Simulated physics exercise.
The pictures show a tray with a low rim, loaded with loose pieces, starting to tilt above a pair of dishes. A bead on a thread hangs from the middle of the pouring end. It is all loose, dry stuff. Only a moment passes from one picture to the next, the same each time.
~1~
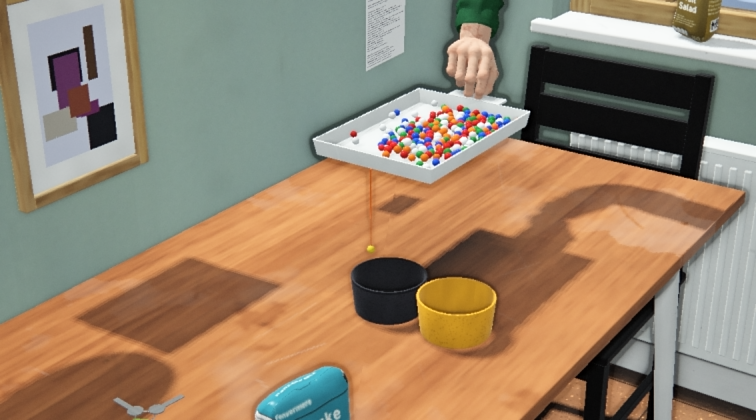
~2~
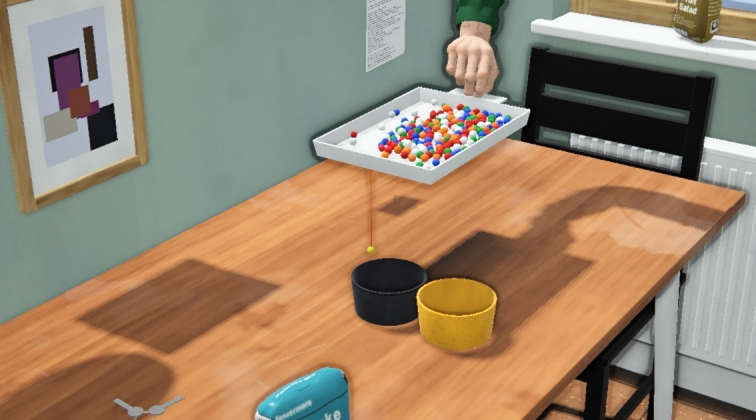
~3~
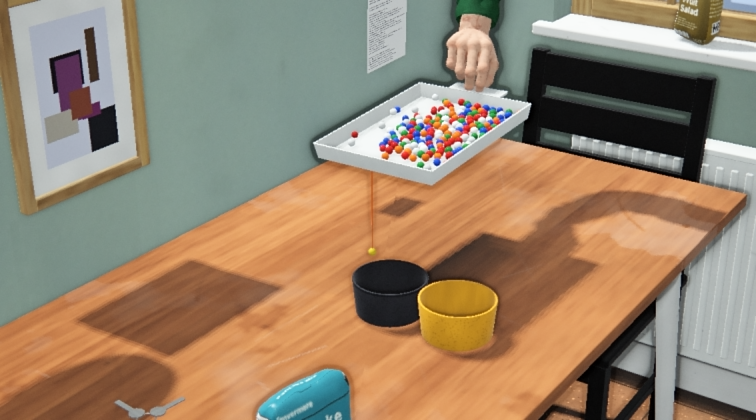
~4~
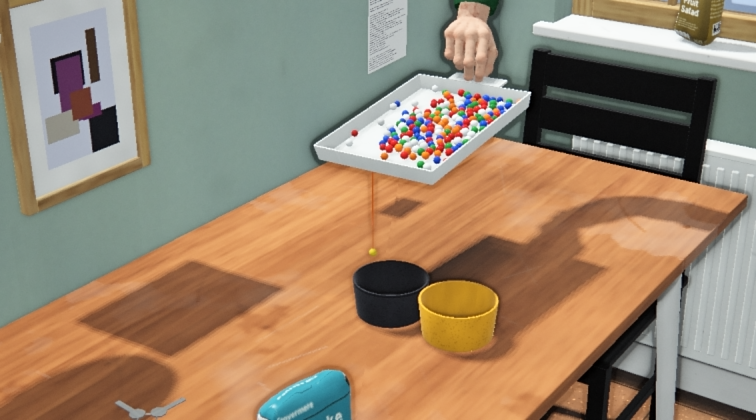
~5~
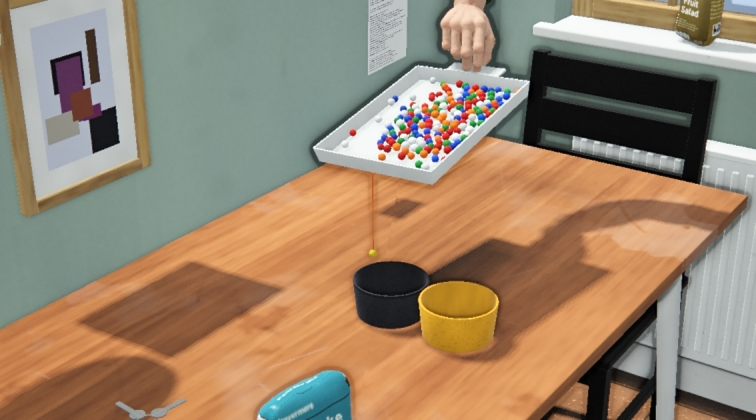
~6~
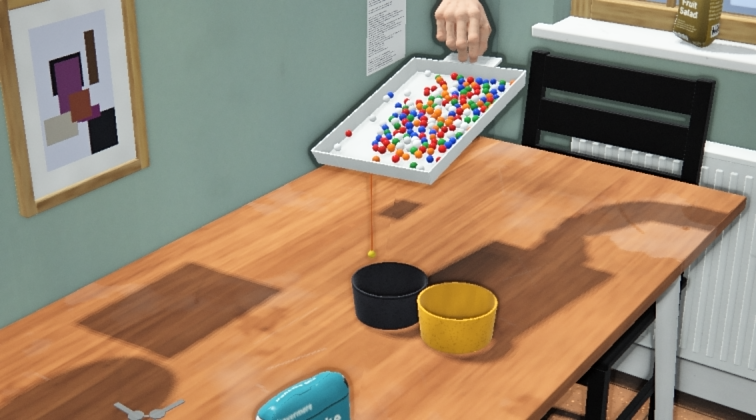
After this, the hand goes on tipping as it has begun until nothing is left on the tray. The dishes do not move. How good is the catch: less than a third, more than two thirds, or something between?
They take under a third between them.
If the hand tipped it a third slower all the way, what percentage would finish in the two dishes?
About 0 per cent.
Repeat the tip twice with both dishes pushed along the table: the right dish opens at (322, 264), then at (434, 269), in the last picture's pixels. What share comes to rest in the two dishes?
Roughly 70 per cent, and 0 per cent.
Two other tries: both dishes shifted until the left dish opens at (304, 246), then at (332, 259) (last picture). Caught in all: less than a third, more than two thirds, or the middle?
In turn: The middle third; one to two thirds.
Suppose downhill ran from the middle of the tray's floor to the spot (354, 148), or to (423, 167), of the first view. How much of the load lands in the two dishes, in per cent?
Roughly 0 per cent, and 80 per cent.
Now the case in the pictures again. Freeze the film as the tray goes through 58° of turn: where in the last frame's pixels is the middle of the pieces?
At about (365, 144).
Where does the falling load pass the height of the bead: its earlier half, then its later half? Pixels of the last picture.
The first part at (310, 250); the rest at (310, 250).
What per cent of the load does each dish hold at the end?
For the left dish some 10 %, for the right dish some 0 %.
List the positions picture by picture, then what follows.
In the first picture, corners of the pouring end near (317, 139) and (431, 168), level; middle of the load near (440, 134), round plastic beads; left dish near (367, 304); right dish near (436, 327); bead on its thread near (371, 249).
In the second picture, corners of the pouring end near (317, 140) and (431, 169), level; middle of the load near (440, 134).
In the third picture, corners of the pouring end near (318, 143) and (431, 170), tipped barely, lowest at the left corner; middle of the load near (441, 131).
In the fourth picture, corners of the pouring end near (318, 145) and (431, 170), tipped a little, lowest at the left corner; middle of the load near (441, 126), a little on the move.
In the fifth picture, corners of the pouring end near (317, 147) and (430, 170), tipped a little, lowest at the left corner; middle of the load near (449, 121), a little on the move.
In the sixth picture, corners of the pouring end near (315, 149) and (428, 170), tipped clearly, lowest at the left corner; middle of the load near (444, 117), all but a few on the move; left dish near (368, 308); right dish near (436, 332).
Shortly afterwards, tray tipped steeply; all but a few on the tray; only a few outside both; only a few in the air.
Next, tray tipped right over; near a quarter on the tray; a little in the left dish; near a third outside both; near a third in the air.
Some moments later, tray tipped past a quarter turn; a little in the left dish; all but a few outside both.
In the end, tray tipped past a quarter turn; none at all in the right dish; a little in the left dish; all but a few outside both.
